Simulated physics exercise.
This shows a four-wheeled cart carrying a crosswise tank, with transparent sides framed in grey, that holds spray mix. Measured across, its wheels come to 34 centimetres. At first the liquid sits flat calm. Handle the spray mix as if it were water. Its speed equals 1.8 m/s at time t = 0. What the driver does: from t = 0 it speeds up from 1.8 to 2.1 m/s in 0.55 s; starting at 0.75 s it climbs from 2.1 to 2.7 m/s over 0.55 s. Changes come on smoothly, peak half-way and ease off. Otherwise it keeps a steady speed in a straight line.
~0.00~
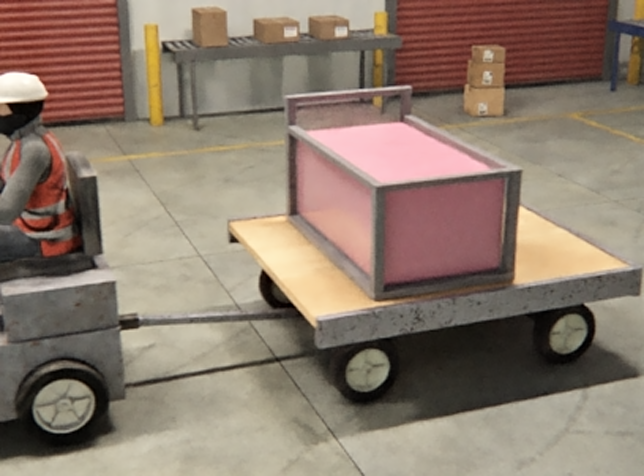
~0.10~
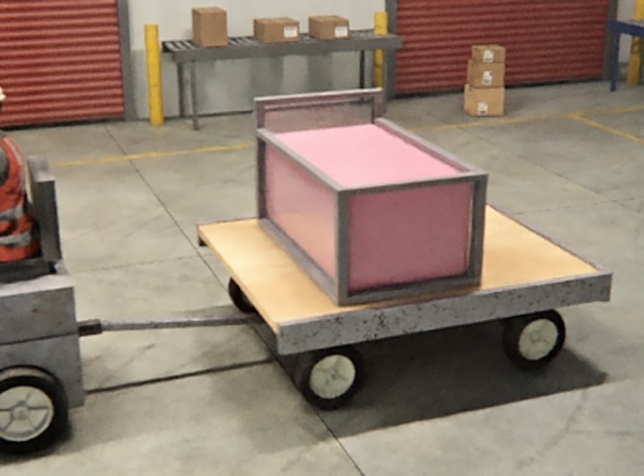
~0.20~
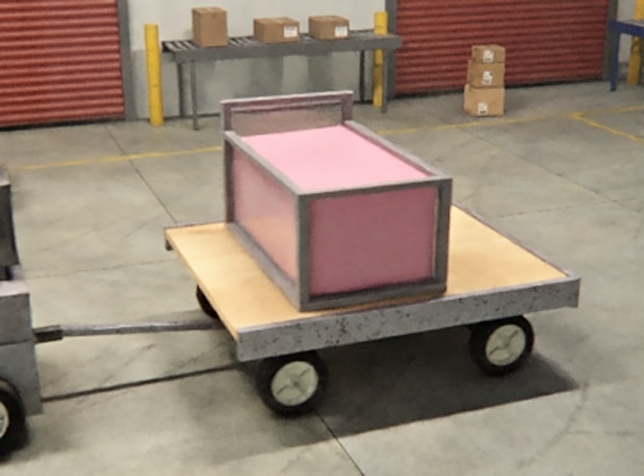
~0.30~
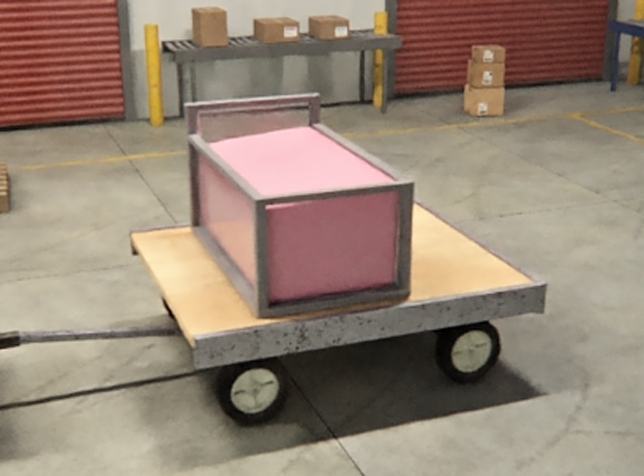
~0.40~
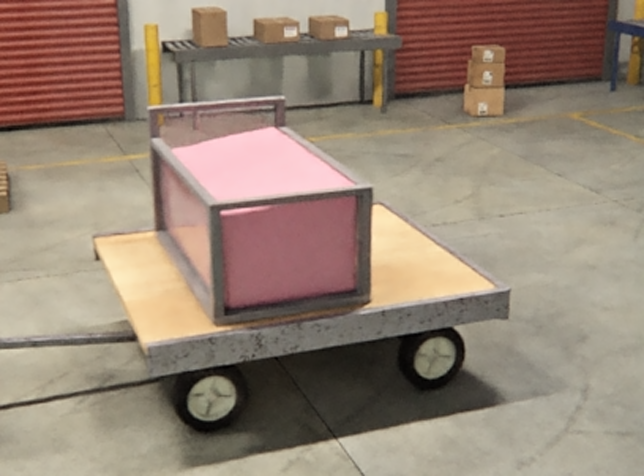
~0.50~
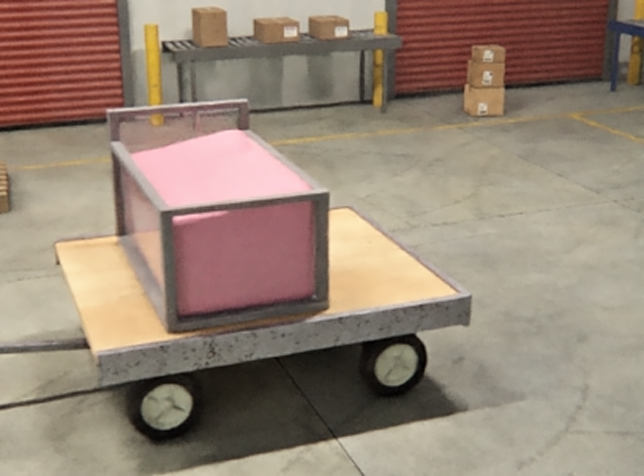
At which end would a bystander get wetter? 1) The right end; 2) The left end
1, the right end.
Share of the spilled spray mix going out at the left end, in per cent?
Close to 20 per cent goes that way.
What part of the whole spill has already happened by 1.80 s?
By then it's around 60 per cent.
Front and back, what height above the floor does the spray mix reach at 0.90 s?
Front level 50 cm, back level 48 cm.
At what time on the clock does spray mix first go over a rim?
I'd say close to 1.5 seconds.
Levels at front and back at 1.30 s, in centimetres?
About 40 cm in front, about 56 cm behind.
Then, 0.90 s in, front 51 cm, middle 48 cm, back 48 cm above the floor; no loss so far.
Then, 1.30 s in, front 40 cm, middle 48 cm, back 57 cm above the floor; no loss so far.
Then, 1.80 s in, front 54 cm, middle 48 cm, back 40 cm above the floor; the loss stands at 2 per cent, over the right end.
Then, 4.28 s in, the loss stands at 3 per cent, over the right end, a little elsewhere; the left end has passed 1 per cent and the right end 2.
